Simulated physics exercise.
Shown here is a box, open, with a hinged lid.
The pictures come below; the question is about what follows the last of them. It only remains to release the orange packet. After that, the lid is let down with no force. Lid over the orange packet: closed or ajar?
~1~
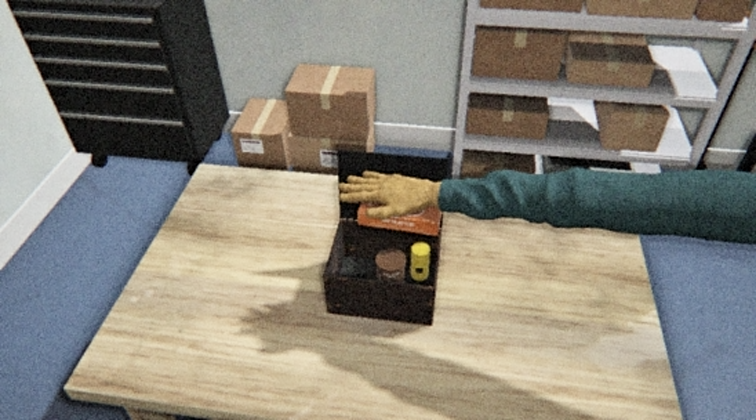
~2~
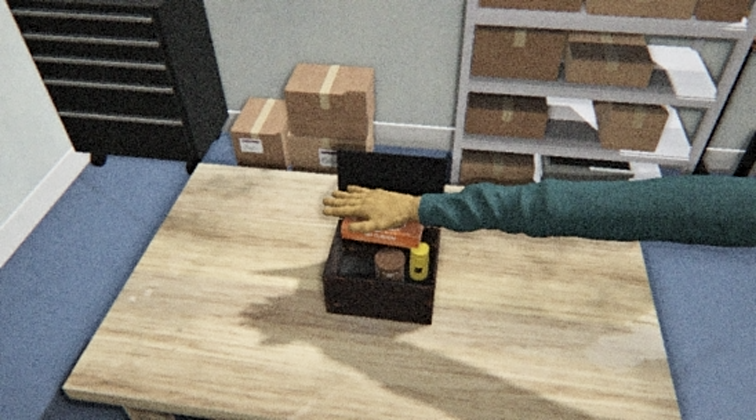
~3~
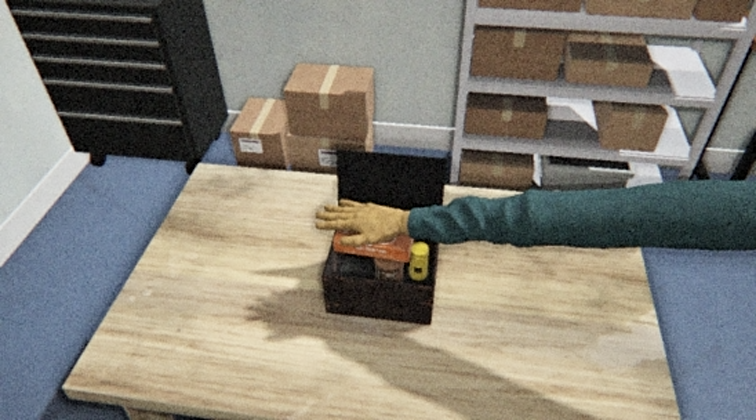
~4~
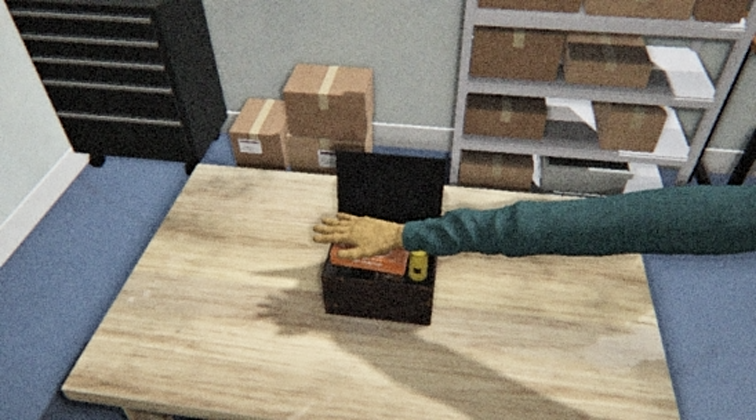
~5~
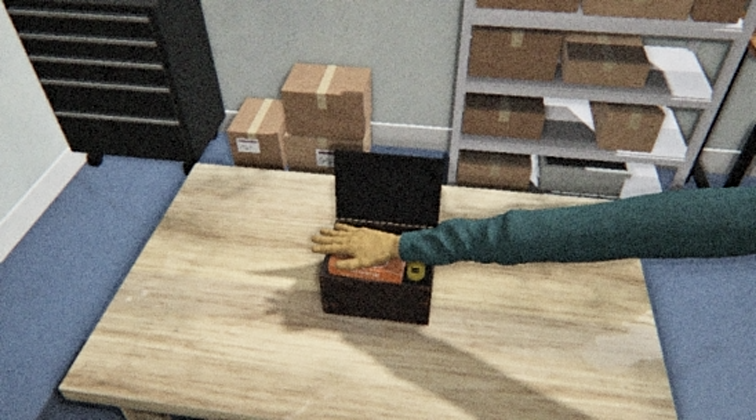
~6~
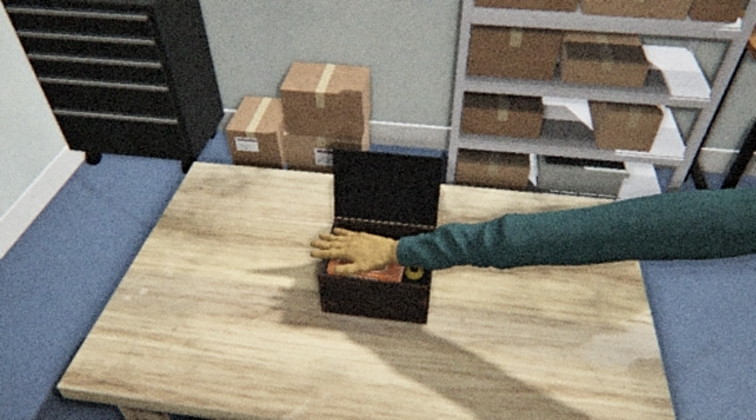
Watch - the lid drops into place nicely.
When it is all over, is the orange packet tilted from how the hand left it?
By the end the orange packet has leaned over.
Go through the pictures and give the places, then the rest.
Coming down; brown tin (391, 269), in the first frame.
Coming down; brown tin (390, 269), in the second frame.
Coming down; brown tin (389, 269), in the third frame.
Coming down, in the fourth frame.
Coming down, in the fifth frame.
Put in, still held, in the sixth frame.
Then, 0.90 s past the last view, lid starting down; orange packet rocked 59° from its first pose near (368, 282).
Then, 1.50 s past the last view, lid 66° above the rim; orange packet rocked 59° from its first pose near (368, 282).
Then, 1.80 s past the last view, lid 34° above the rim; orange packet rocked 59° from its first pose near (368, 282).
Then, 2.00 s past the last view, lid 5° above the rim; orange packet rocked 59° from its first pose near (368, 282).
Finally, lid shut; down or leaning hard in the box, orange packet; the other 2 still in place. Final places as the last picture's camera would see them, orange packet near (368, 282).
